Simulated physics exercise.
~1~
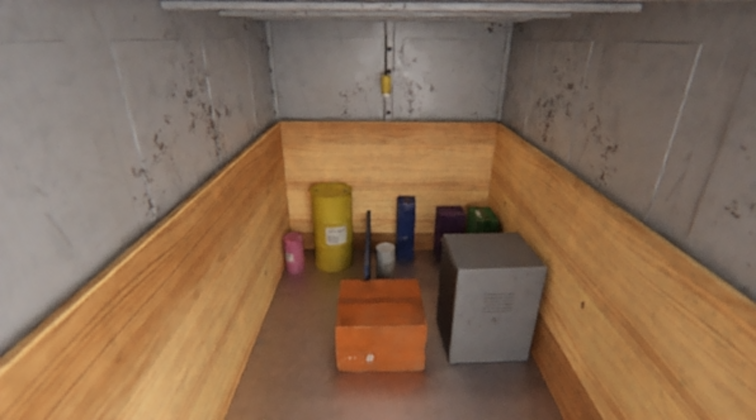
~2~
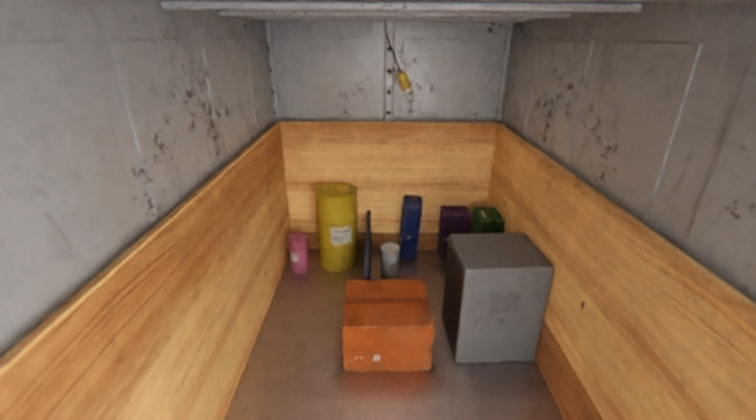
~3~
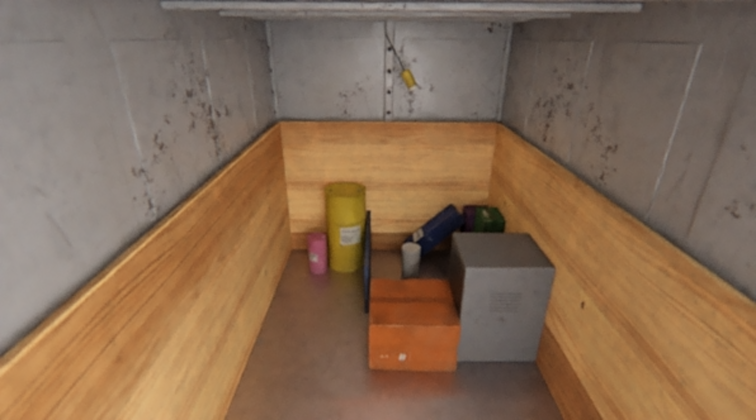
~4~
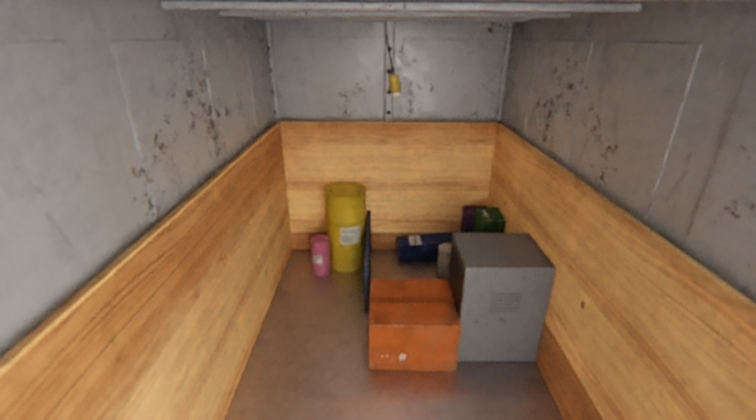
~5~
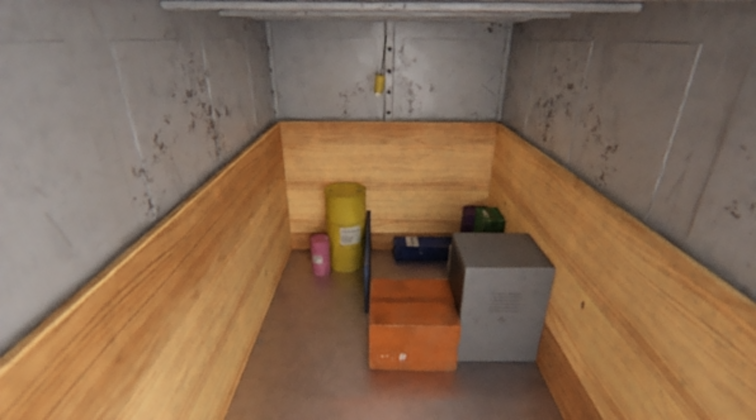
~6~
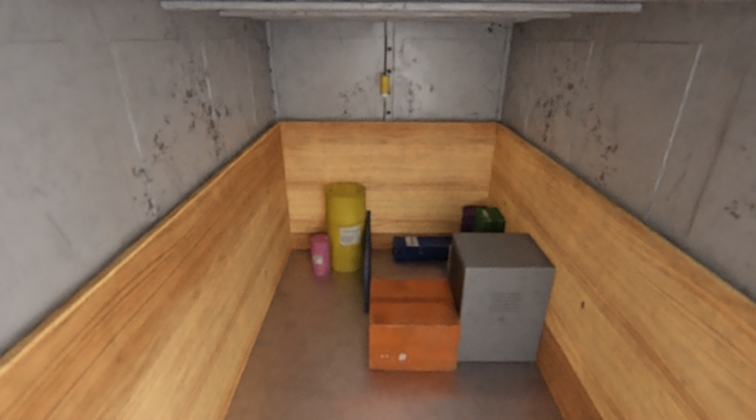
Inside a van's load bay, boxes and canisters slide right, a tall blue box topples onto its side, and everything settles.
